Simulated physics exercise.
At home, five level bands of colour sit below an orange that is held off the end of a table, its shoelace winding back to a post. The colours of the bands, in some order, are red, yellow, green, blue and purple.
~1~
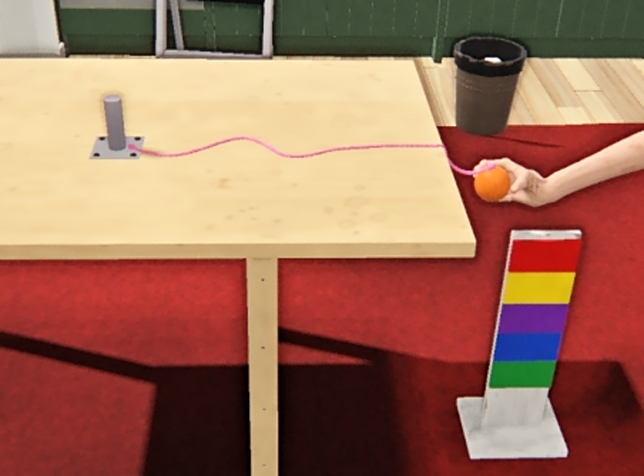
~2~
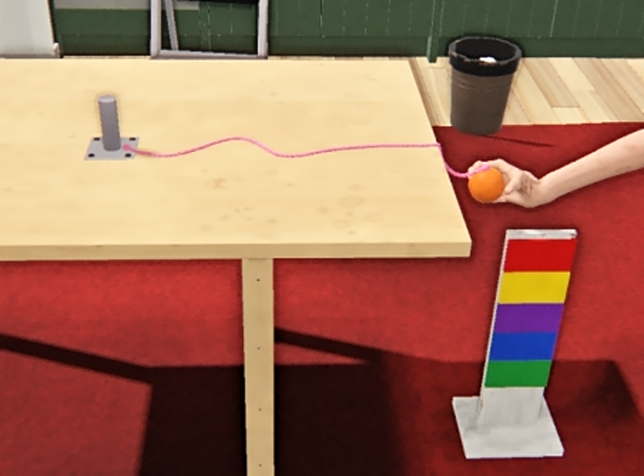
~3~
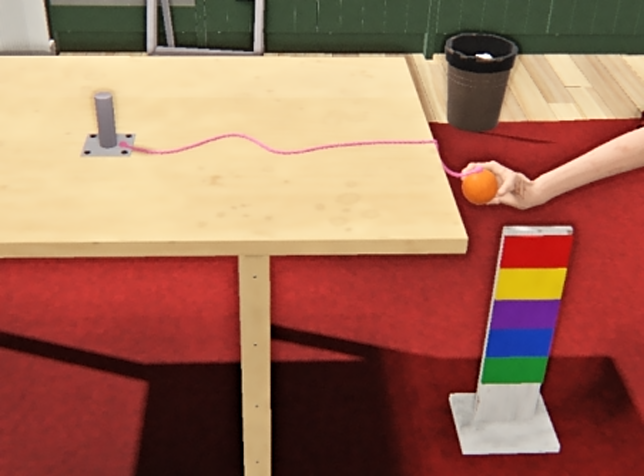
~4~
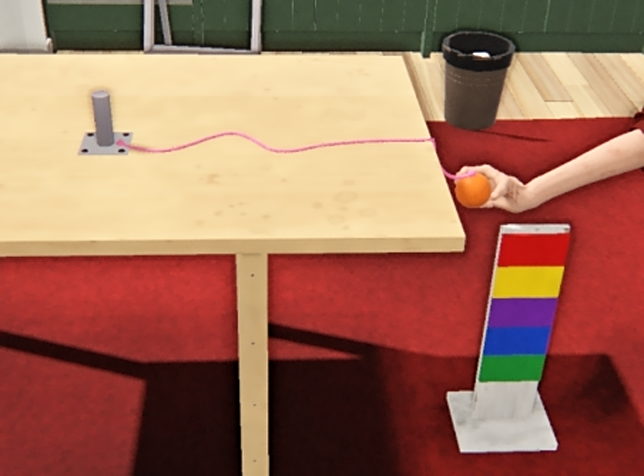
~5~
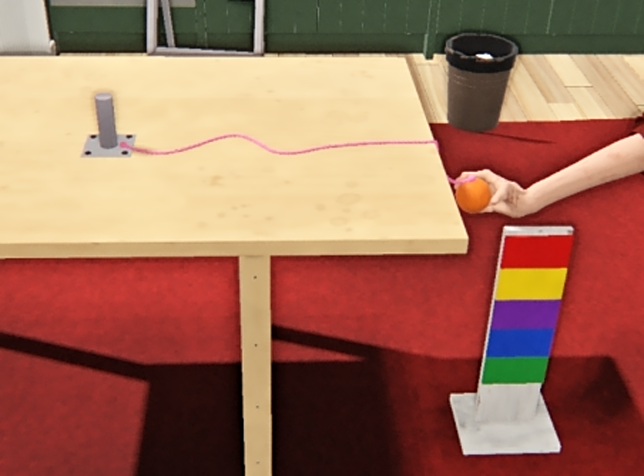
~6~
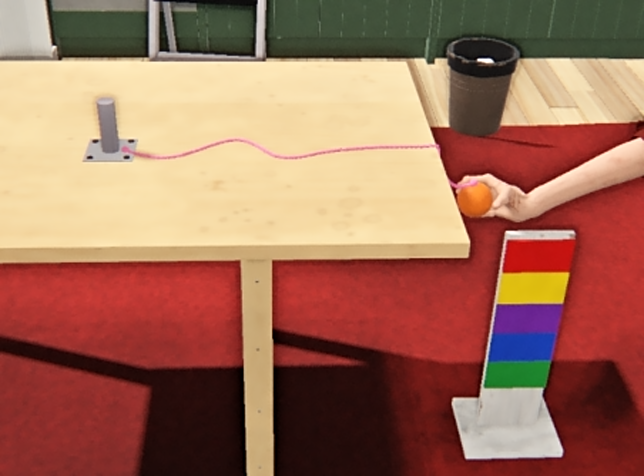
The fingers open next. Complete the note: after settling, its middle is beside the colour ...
... Red.
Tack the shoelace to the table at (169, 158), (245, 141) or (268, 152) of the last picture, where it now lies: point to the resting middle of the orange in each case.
That would be (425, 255) for the first, (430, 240) for the second and (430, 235) for the third.
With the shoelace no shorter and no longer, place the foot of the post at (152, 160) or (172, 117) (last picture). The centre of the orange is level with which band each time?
The first case gives yellow, the second gives yellow.
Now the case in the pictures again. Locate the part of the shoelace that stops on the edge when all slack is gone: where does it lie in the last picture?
Near pixel (402, 147).
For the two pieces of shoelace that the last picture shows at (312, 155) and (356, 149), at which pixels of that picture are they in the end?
Result - first point (344, 150), second point (391, 150).
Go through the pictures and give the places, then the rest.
The first picture shows orange (493, 183); red (545, 258); yellow (539, 289); purple (533, 319); blue (528, 348); green (523, 376).
The second picture shows orange (487, 185); shoelace through (158, 156) (225, 140) (281, 156) (358, 148) (430, 146).
The third picture shows orange (480, 186).
The fourth picture shows orange (473, 191); shoelace through (152, 151) (218, 136) (275, 151) (352, 143) (424, 141).
The fifth picture shows orange (473, 196).
The sixth picture shows orange (475, 200); shoelace through (157, 158) (223, 142) (280, 157) (357, 149) (428, 147).
Early on, orange near (452, 247); level with red.
Midway, orange near (401, 258); level with red.
Near the end, orange near (426, 258); level with red.
Finally, orange near (425, 258); level with red. Its centre hangs level with the red band.
